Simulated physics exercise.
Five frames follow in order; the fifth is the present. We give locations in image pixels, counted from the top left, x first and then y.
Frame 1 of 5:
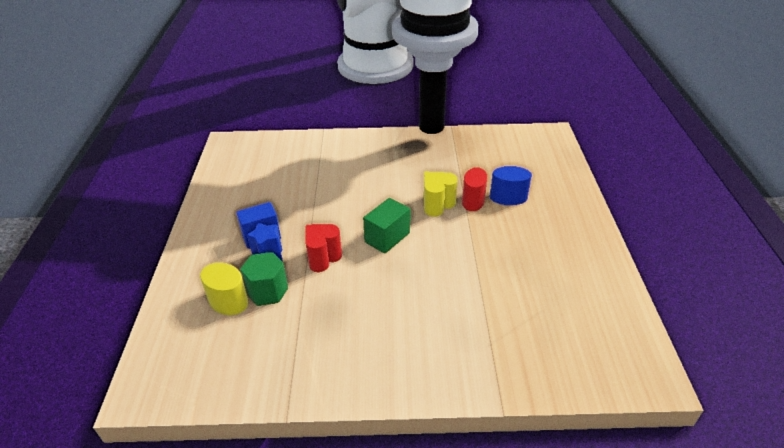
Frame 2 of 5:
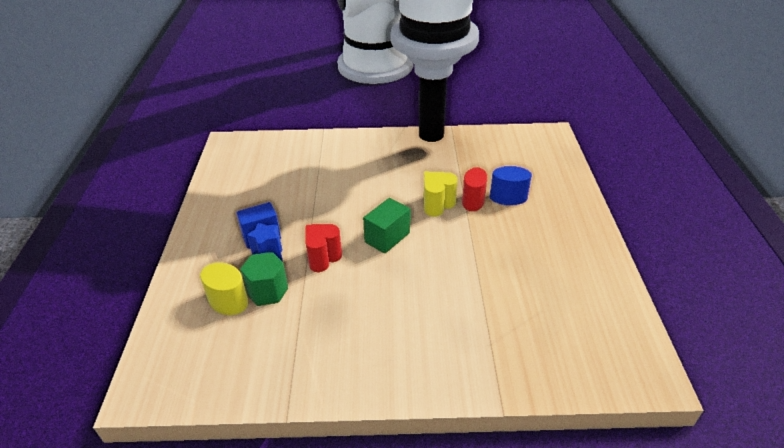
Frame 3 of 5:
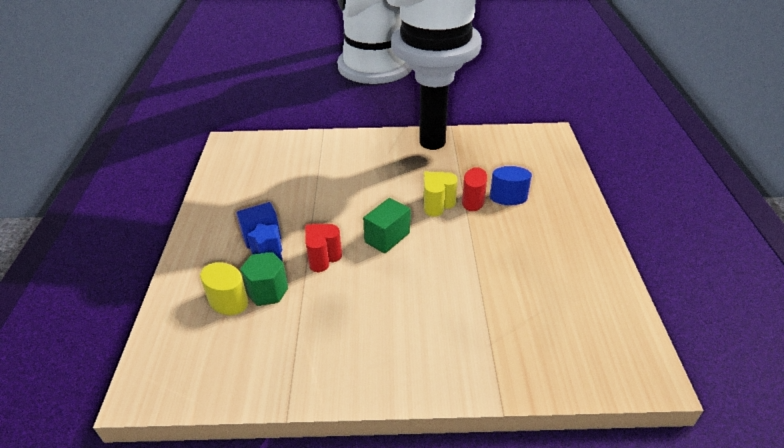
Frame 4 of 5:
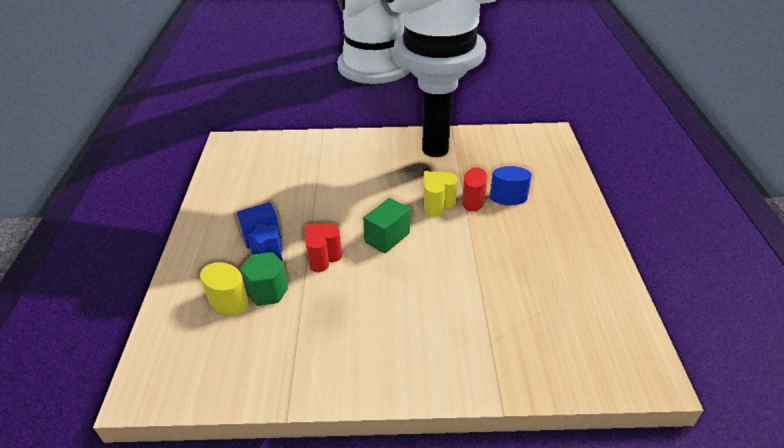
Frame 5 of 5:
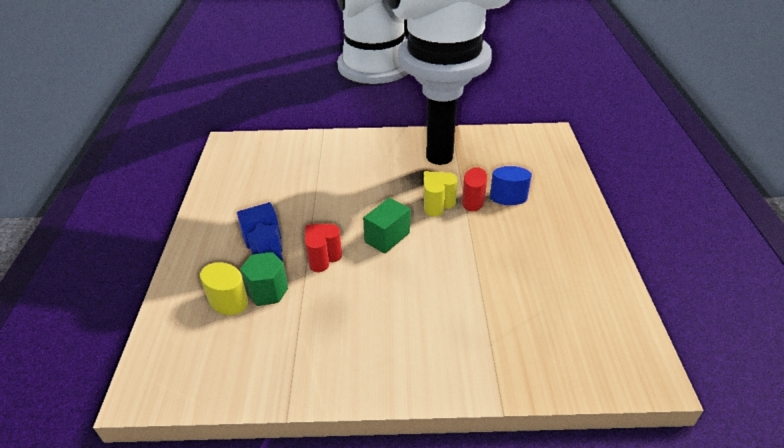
At first, a robot arm holds its black post at the far edge of a wooden board scattered with red, blue, green and yellow blocks. The post then moves slowly a short way toward the viewer, drawing close behind the yellow heart-shaped block, while the blocks stay still.
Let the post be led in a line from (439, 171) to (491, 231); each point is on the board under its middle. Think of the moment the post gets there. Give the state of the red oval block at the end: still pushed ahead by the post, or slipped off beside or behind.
Looking at the end of the path, the red oval block is still being driven ahead.
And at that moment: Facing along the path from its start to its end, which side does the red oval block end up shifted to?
Facing from start to end, it shifts left.
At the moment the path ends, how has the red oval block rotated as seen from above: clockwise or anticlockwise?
In a top view, it turns counterclockwise.
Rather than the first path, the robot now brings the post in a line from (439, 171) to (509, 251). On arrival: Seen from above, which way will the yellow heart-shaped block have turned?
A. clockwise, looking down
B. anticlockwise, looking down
I'll go with A - clockwise, looking down.
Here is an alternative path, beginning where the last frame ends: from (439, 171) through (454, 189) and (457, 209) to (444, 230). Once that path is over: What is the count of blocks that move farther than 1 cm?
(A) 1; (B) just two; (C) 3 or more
B: Just two.
What follows on the original path. One third of the way, post (456, 176); nothing pushed yet.
Two thirds of the way, post (474, 195); yellow heart-shaped block (443, 187), turned 55° clockwise; red oval block (499, 196), turned 15° anticlockwise.
At the end, post (493, 216); yellow heart-shaped block (443, 187), turned 55° clockwise; red oval block (525, 215), turned 45° anticlockwise; blue oval block unmoved.
